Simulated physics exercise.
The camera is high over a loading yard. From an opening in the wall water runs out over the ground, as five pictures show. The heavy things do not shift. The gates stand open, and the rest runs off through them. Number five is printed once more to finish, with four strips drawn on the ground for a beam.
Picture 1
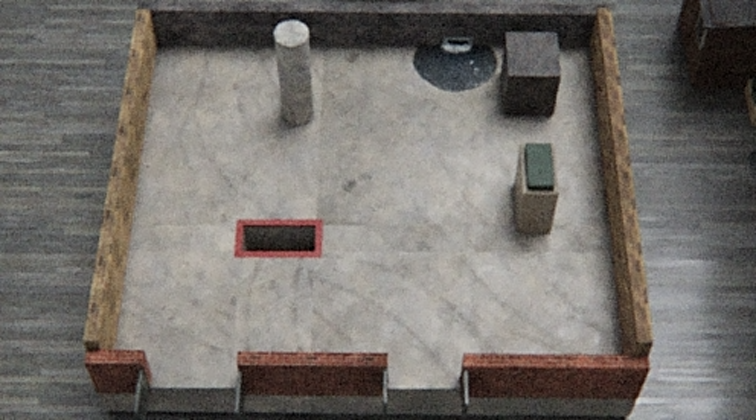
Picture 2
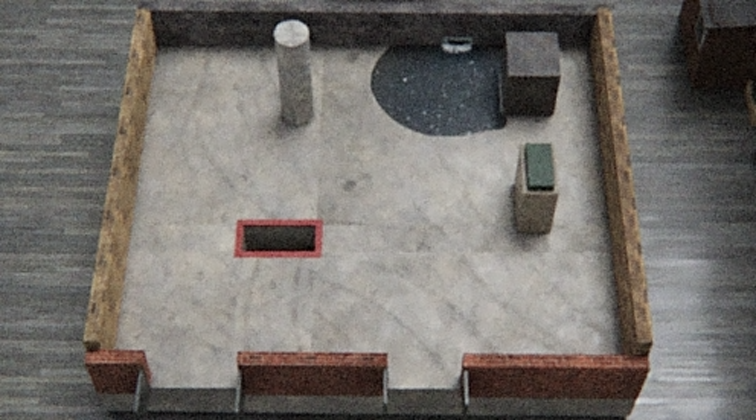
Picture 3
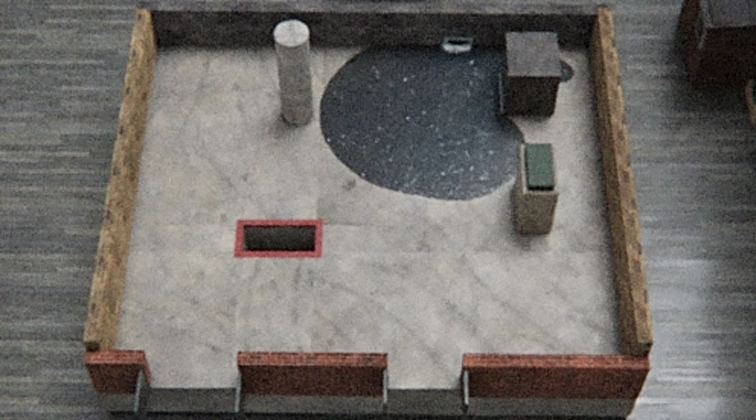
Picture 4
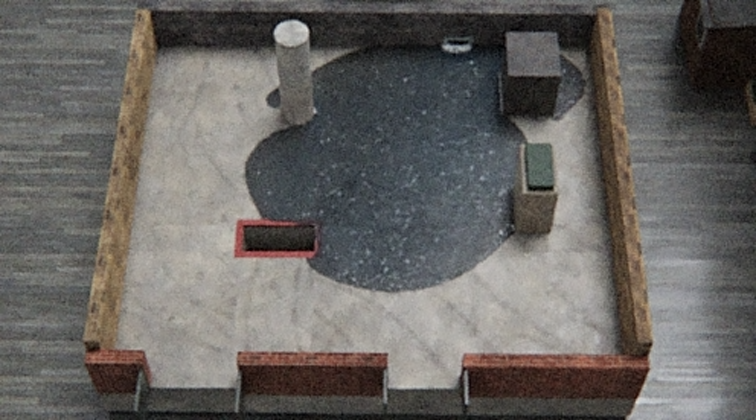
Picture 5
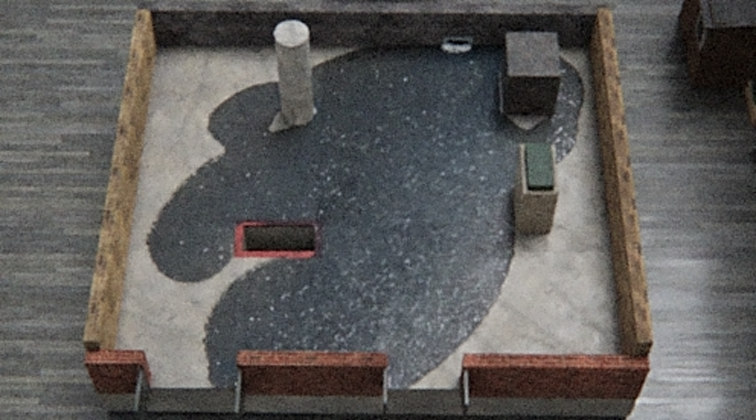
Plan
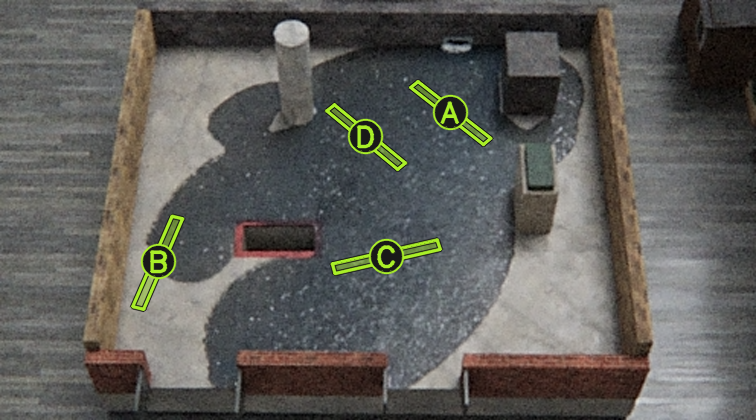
The clip shows dark liquid spreading from an outlet at the back wall of a walled yard, flowing around a pillar and boxes, reaching a red-edged pit, then surrounding it and extending to the front wall.
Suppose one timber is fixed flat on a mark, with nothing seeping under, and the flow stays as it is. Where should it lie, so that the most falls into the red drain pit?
Choose C.
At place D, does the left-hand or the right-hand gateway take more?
The left gate.
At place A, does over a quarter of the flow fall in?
No.
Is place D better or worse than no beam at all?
Worse.
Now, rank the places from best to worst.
Best to worst: C, B, A, D.
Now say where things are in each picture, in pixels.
The first frame shows outfall at (458, 41); red drain pit at (279, 238); open gate at (197, 375); open gate at (424, 376); front seen at (468, 86), 3 % of the ground wet; red drain pit still dry.
The second frame shows front seen at (421, 129), 9 % of the ground wet; red drain pit still dry.
The third frame shows front seen at (359, 174), 20 % of the ground wet; red drain pit still dry.
The fourth frame shows front seen at (340, 276), 37 % of the ground wet; red drain pit taking water.
The fifth frame shows front seen at (245, 338), 57 % of the ground wet; red drain pit taking water.
On the marked copy, A from (414, 84) to (487, 141); B from (138, 307) to (177, 217); C from (333, 268) to (438, 244); D from (330, 107) to (401, 166).
Choosing A, about 13 % of the stream goes into the red drain pit, about 87 % out by the gates.
Choosing B, about 30 % of the stream goes into the red drain pit, about 70 % out by the gates.
Choosing C, about 49 % of the stream goes into the red drain pit, about 51 % out by the gates.
Choosing D, about 6 % of the stream goes into the red drain pit, about 94 % out by the gates.
